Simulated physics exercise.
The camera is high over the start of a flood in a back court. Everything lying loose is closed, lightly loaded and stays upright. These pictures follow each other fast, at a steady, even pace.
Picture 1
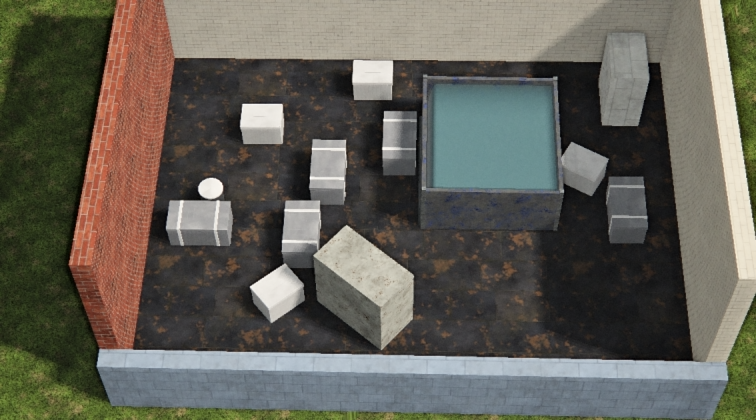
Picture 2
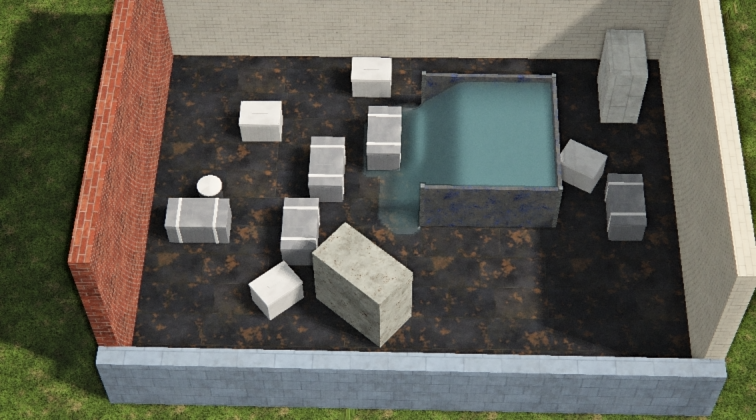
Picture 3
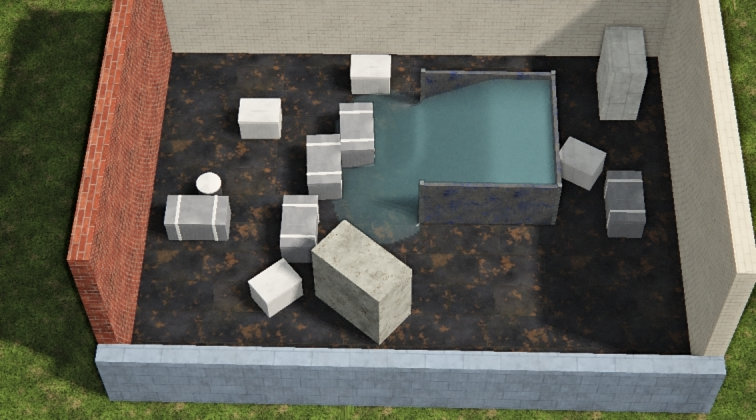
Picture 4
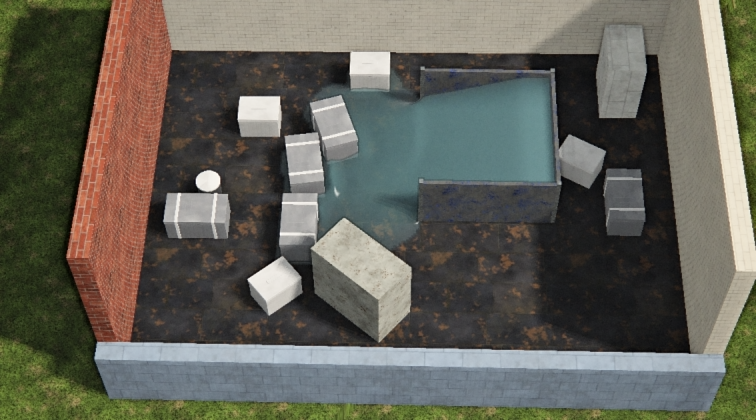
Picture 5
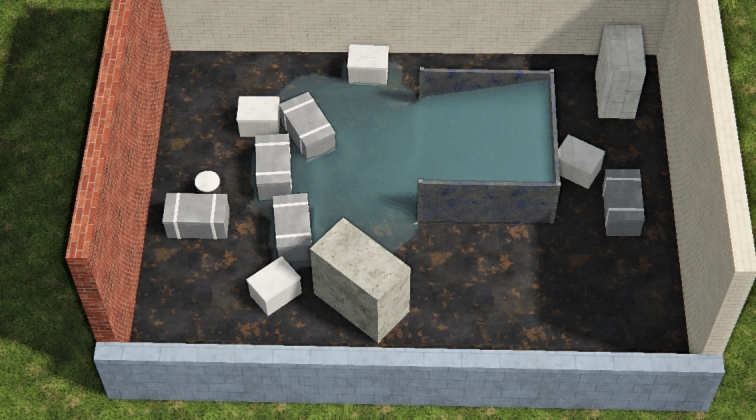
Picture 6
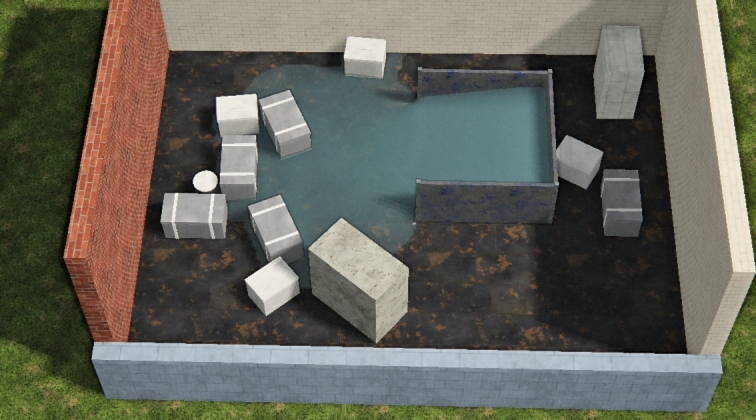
Water pours from the left side of a walled pool and pushes several grey trunks left.
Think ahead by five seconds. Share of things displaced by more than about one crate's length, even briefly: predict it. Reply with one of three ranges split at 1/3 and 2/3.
2/3 or more.
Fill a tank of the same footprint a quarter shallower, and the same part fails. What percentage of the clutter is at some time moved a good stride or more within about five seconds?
About 80 in every hundred loose things.
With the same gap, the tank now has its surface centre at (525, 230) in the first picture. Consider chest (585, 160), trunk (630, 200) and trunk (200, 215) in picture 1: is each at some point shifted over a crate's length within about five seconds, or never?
Well, in order they come out as stayed within it, stayed within it and moved that far.
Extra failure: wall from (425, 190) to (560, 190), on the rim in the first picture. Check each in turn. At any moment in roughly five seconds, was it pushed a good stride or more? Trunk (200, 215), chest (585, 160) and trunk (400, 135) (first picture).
First over the mark, then over the mark, then below the mark.
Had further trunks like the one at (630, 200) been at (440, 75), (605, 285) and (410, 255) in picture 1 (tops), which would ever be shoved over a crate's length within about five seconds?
Results - 1: Ends up far away; 2: Doesn't go far; 3: Doesn't go far.
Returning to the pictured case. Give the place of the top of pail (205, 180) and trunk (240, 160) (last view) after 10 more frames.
First object around (151, 197); second object around (182, 202).
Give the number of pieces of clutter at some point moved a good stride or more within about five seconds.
Count: 8.
A moment on, 5 of 10 are well off their spots; 1 afloat.
Next, 7 of 10 are well off their spots; 7 afloat.
Later, 7 of 10 are well off their spots; 7 afloat.
In the end, 8 of 10 are well off their spots, and 8 have been at some point; 8 afloat.
